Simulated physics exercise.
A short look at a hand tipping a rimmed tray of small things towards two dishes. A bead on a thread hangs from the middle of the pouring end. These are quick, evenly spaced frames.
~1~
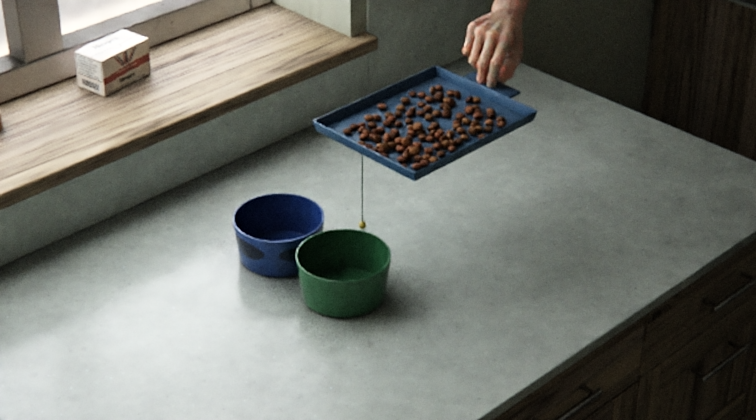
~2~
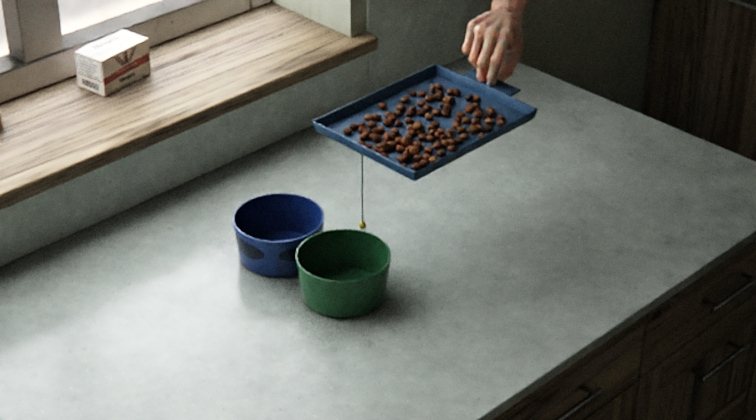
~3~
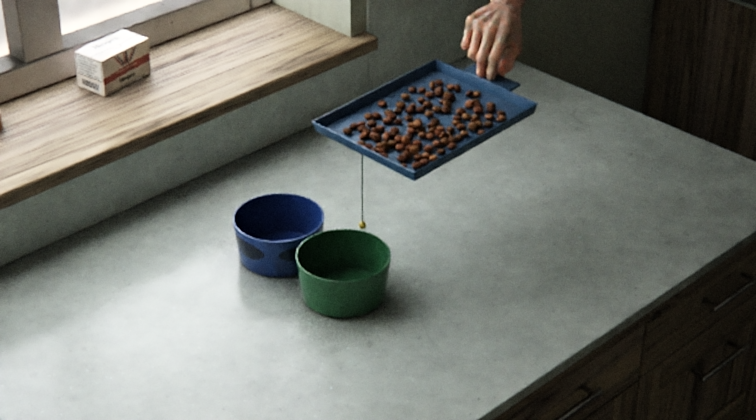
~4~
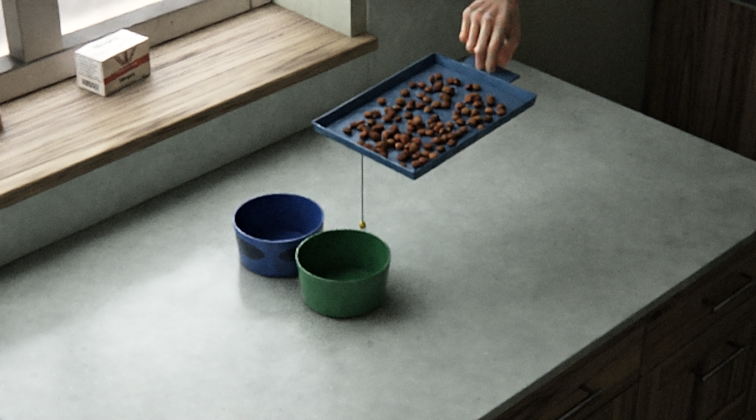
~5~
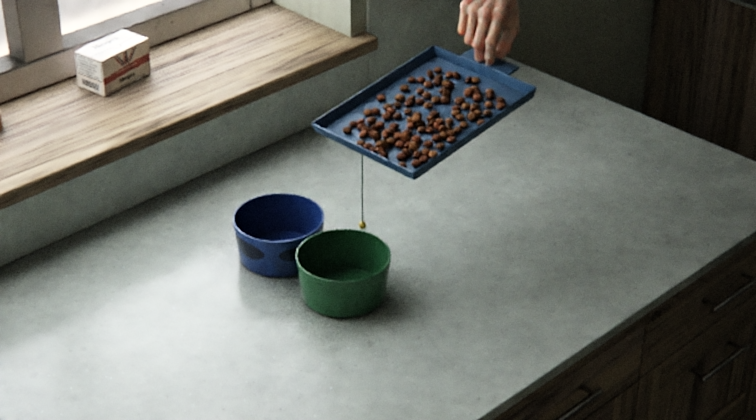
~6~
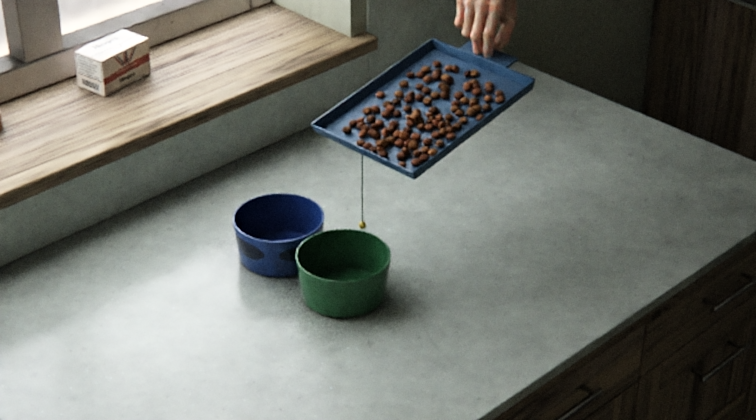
A hand slowly tilts a blue tray of brown kibble slightly above blue and green dishes.
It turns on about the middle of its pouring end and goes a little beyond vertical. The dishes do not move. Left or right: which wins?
Fuller: The right-hand dish.
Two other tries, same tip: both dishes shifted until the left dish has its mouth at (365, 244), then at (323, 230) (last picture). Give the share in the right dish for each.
Near 0 % and 30 %.
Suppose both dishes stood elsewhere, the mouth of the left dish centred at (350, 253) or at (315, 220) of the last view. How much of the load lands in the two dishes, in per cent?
Roughly 70 per cent, and 90 per cent.
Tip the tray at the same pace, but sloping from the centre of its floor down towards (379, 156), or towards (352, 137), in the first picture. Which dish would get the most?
One: The dish on the right. Two: The left one.
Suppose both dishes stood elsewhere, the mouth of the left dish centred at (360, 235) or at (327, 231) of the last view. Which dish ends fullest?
In turn: Left; the left-hand dish.
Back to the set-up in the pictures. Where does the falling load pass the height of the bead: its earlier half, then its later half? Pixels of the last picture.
Early half (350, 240), late half (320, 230).
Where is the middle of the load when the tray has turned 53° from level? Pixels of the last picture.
At about (375, 123).
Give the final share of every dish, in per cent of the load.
Left dish: 20 %, right dish: 70 %.
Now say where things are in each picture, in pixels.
Corners of the pouring end at (317, 121) and (415, 171), level; middle of the load at (421, 132), bits of dog kibble; left dish at (245, 250); right dish at (309, 289); bead on its thread at (362, 225), in the first frame.
Corners of the pouring end at (317, 121) and (415, 171), level; middle of the load at (421, 132), in the second frame.
Corners of the pouring end at (316, 121) and (414, 171), tipped barely, lowest at the left corner; middle of the load at (421, 130), in the third frame.
Corners of the pouring end at (316, 122) and (414, 170), tipped a little, lowest at the left corner; middle of the load at (420, 127), in the fourth frame.
Corners of the pouring end at (315, 123) and (413, 170), tipped a little, lowest at the left corner; middle of the load at (420, 123), in the fifth frame.
Corners of the pouring end at (315, 123) and (413, 170), tipped a little, lowest at the left corner; middle of the load at (419, 121); left dish at (245, 250); right dish at (309, 289), in the sixth frame.
Soon after the last picture, tray tipped steeply; all on the tray.
A little later, tray tipped right over; most on the tray; a small part in the right dish; a small part in the air.
Later still, tray tipped past a quarter turn; most in the right dish; about a quarter in the left dish; a small part outside both.
At rest, tray tipped past a quarter turn; most in the right dish; about a quarter in the left dish; a small part outside both.
